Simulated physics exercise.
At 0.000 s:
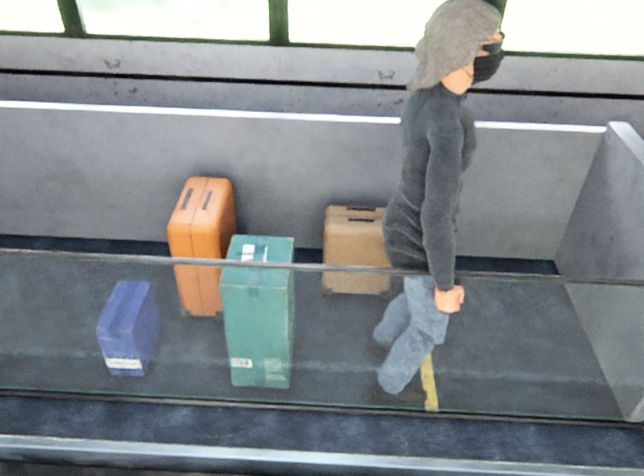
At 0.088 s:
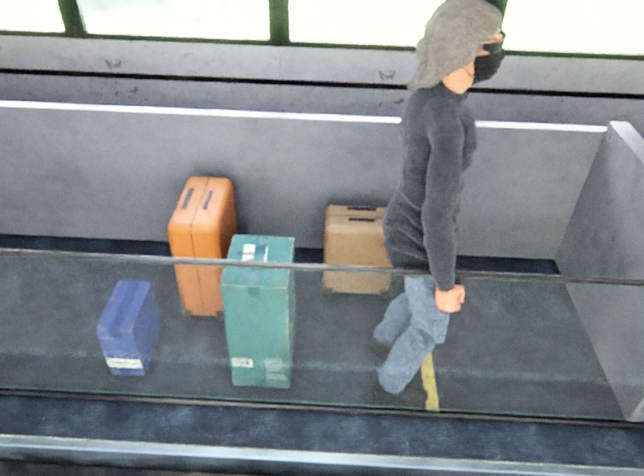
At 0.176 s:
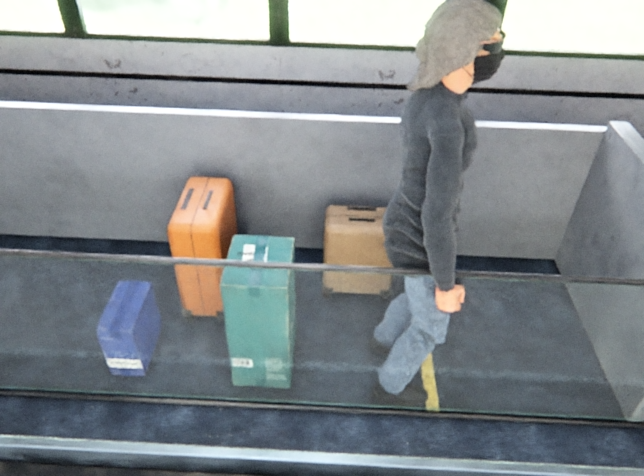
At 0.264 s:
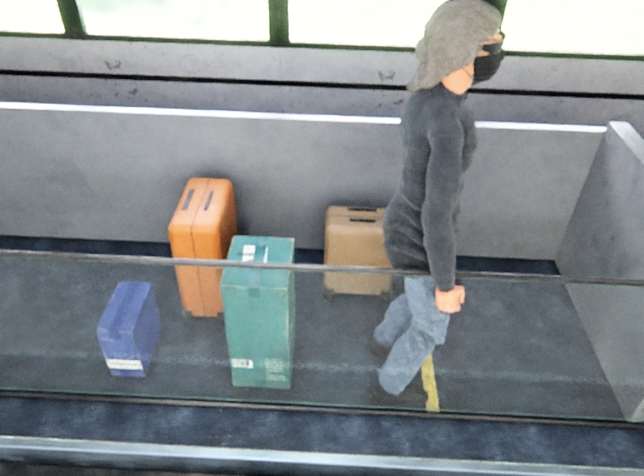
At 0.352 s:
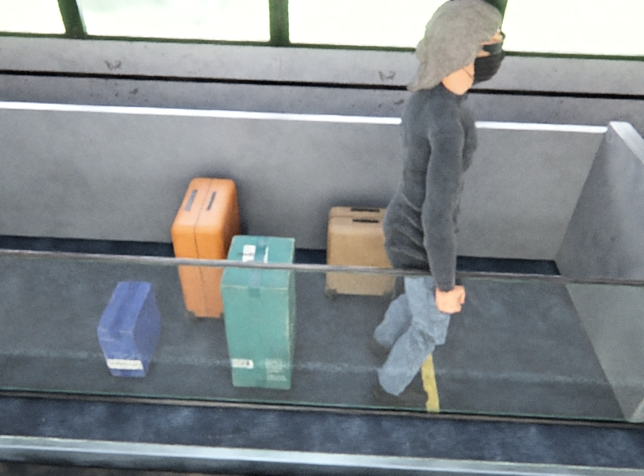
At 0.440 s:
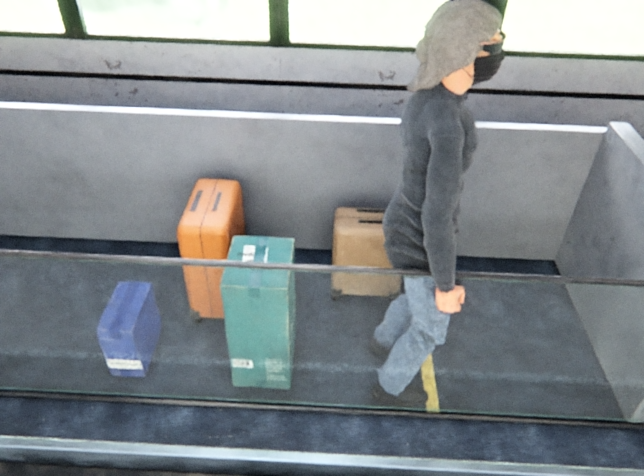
The footage shows a masked passenger in a grey cap standing beside blue, orange, green and brown luggage behind a glass panel; the scene is nearly still, then the orange and brown cases shift slightly to the right.
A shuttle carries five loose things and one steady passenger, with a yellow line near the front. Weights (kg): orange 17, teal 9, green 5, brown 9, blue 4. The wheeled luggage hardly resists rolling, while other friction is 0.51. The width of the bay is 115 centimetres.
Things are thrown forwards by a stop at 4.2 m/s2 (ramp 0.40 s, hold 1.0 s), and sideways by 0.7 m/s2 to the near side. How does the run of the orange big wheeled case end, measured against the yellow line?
Beyond.
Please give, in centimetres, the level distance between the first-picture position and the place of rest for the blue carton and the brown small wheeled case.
Shift: Blue carton 0; brown small wheeled case 110.
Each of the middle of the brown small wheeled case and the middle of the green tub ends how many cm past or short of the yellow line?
Brown small wheeled case 70 past, green tub 60 past.
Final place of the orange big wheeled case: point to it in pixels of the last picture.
I'd put it somewhere close to (482, 241).
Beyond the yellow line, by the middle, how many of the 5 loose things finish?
3.
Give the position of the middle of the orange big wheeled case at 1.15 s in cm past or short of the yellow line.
Short by some 25 cm.
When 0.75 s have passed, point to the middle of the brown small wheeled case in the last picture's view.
It would sit at about pixel (428, 265) then.
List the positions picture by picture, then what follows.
Orange big wheeled case (208, 251), brown small wheeled case (358, 255), in the first picture.
Orange big wheeled case (208, 251), brown small wheeled case (359, 254), in the second picture.
Orange big wheeled case (208, 251), brown small wheeled case (359, 254), in the third picture.
Orange big wheeled case (209, 252), brown small wheeled case (359, 255), in the fourth picture.
Orange big wheeled case (212, 252), brown small wheeled case (362, 255), in the fifth picture.
Orange big wheeled case (216, 253), brown small wheeled case (367, 256), in the sixth picture.
After 0.75 s the orange big wheeled case is 89 cm short of the yellow line, tilted 0°, near (259, 260) in the last picture's view.
After 1.15 s the orange big wheeled case is 26 cm short of the yellow line, tilted 0°, near (380, 269) in the last picture's view.
After 1.65 s the orange big wheeled case is 28 cm past the yellow line, tilted 0°, near (476, 245) in the last picture's view.
When all is still (2.2 s), orange big wheeled case crosses the yellow line; teal tall bag stops short of the yellow line; green tub crosses the yellow line; brown small wheeled case crosses the yellow line; blue carton stops short of the yellow line.
